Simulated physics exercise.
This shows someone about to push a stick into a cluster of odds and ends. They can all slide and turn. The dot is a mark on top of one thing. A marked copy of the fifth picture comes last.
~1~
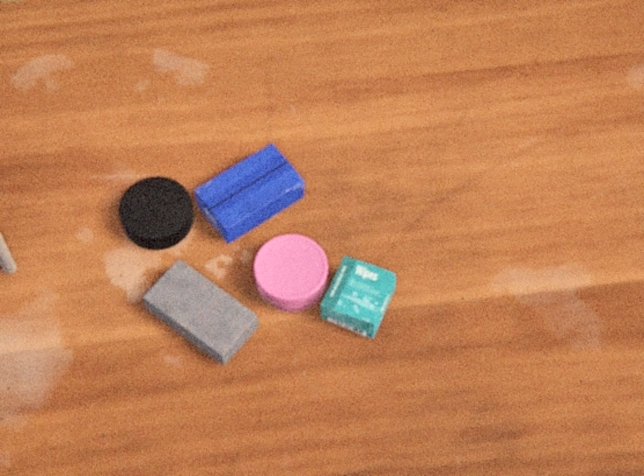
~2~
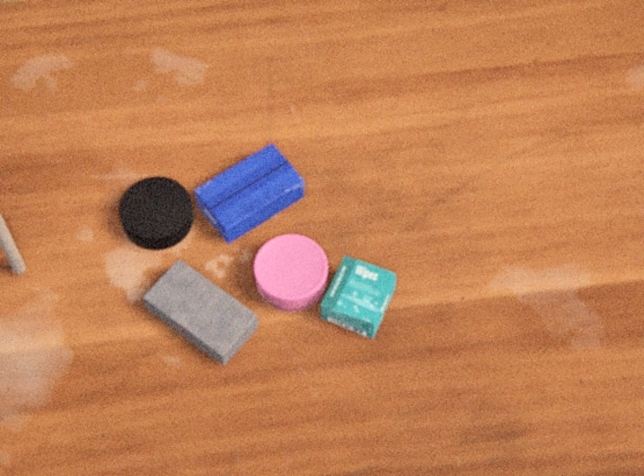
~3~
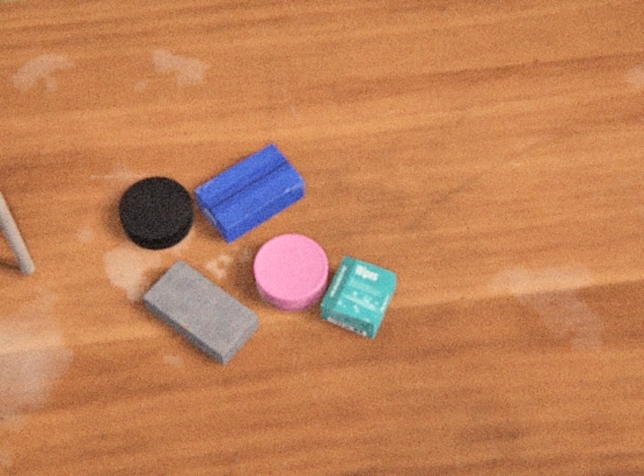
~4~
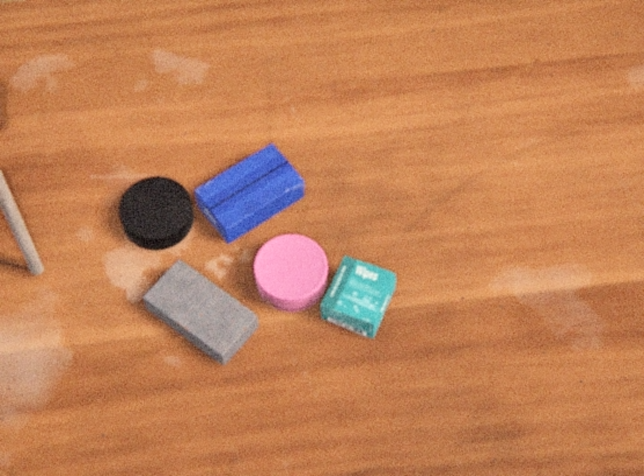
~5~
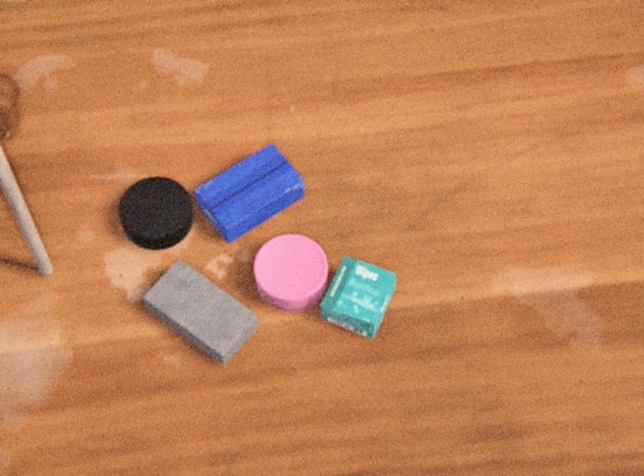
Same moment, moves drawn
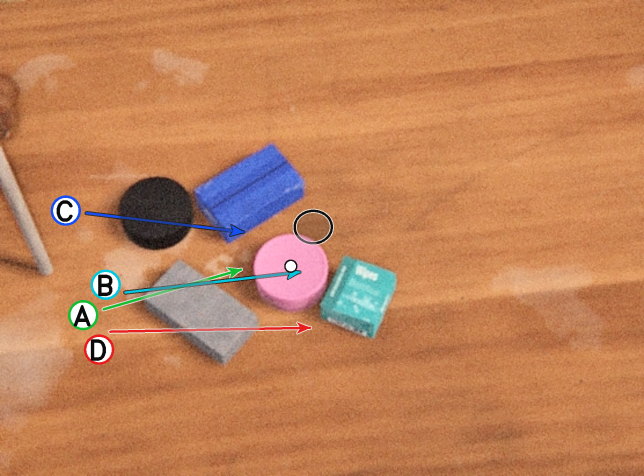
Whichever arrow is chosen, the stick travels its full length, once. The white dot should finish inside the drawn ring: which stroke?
D is the one.
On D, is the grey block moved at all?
Yes.
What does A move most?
The grey block goes farthest.
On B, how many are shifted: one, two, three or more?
It moves three or more.
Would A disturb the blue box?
No.
On the marked copy, A from (103, 309) to (241, 270); B from (125, 293) to (300, 272); C from (87, 213) to (244, 232); D from (110, 332) to (310, 328); the ring at (313, 227); the white dot at (291, 266).
Following D. Soon after the start, foot of the stick (183, 331); pink tub (291, 273); grey block (211, 307).
Later, foot of the stick (254, 330); pink tub (310, 248); grey block (253, 290).
In the end, foot of the stick (310, 329); pink tub (315, 234); grey block (260, 285); the dot on the pink tub is in the ring.
As for the rest, A leaves the dotted thing at (291, 273); B leaves the dotted thing at (343, 264); C leaves the dotted thing at (298, 299).
